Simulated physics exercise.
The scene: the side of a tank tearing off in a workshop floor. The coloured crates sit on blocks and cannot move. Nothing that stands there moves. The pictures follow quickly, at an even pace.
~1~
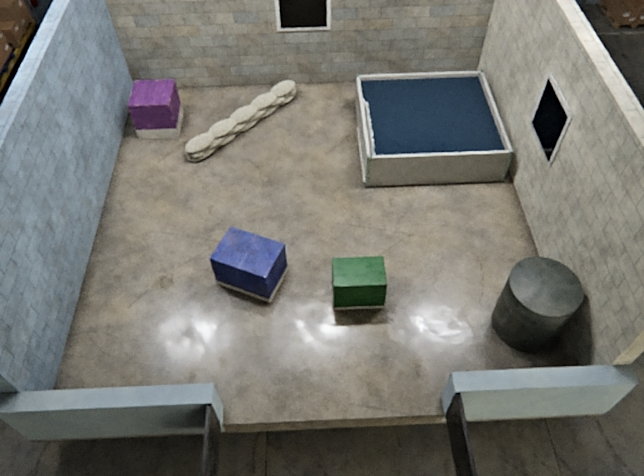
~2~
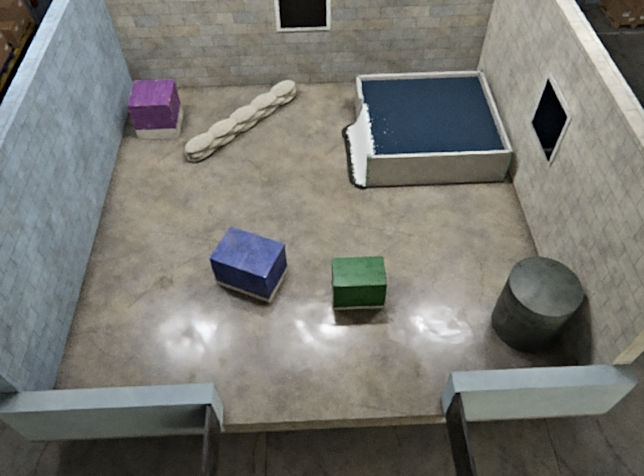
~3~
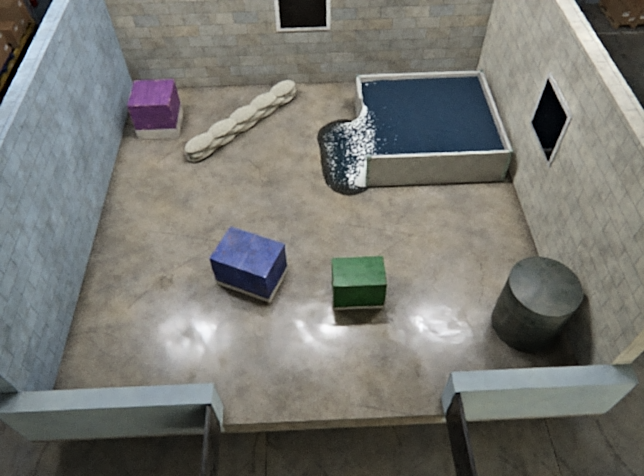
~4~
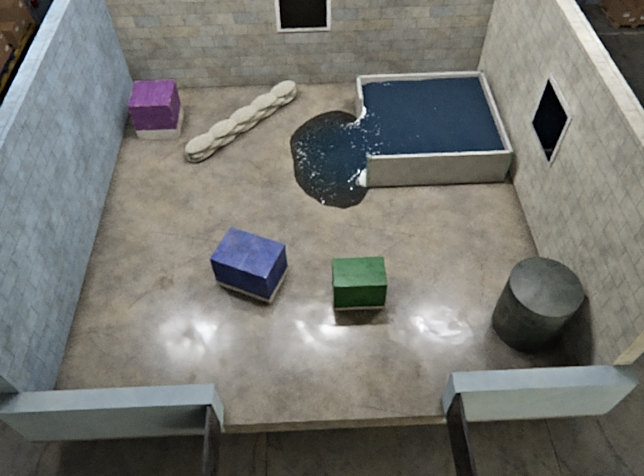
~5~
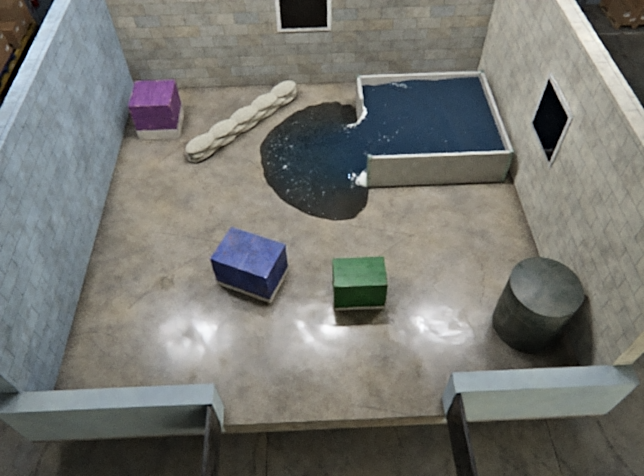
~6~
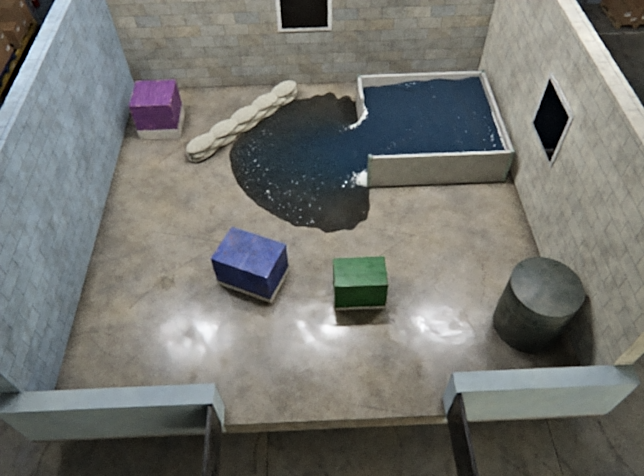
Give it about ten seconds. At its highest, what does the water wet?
One by one: The green crate is soaked; the blue crate is soaked; the purple crate keeps dry.
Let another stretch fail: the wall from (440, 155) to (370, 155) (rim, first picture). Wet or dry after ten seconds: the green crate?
One by one: Green gets wet.
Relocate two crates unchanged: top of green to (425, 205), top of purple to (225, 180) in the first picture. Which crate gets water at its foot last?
The crate marked green.
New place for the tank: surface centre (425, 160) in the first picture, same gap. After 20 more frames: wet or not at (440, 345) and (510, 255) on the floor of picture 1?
In that order: Not flooded, no water.
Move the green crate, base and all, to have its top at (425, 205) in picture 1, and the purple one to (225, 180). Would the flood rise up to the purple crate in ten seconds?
Purple crate gets wet.
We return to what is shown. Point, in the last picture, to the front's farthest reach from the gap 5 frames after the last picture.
Close to (111, 187).
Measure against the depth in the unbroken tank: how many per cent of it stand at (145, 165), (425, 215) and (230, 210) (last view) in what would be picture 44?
Roughly 8, 0 and 12 per cent, in turn.
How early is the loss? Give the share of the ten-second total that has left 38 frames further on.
Near 30 in a hundred.
A moment on, water covers 25 % of the floor; the green crate not reached, the blue crate water round its plinth, the purple crate not reached.
Next, water covers 35 % of the floor; the green crate water round its plinth, the blue crate water round its plinth, the purple crate not reached.
Then, water covers 50 % of the floor; the green crate water round its plinth, the blue crate water round its plinth, the purple crate water round its plinth.
Later, water covers 80 % of the floor; the green crate water round its plinth, the blue crate water round its plinth, the purple crate water round its plinth.
In the end, water covers 95 % of the floor; the green crate was topped, the blue crate was topped, the purple crate stayed above the water.
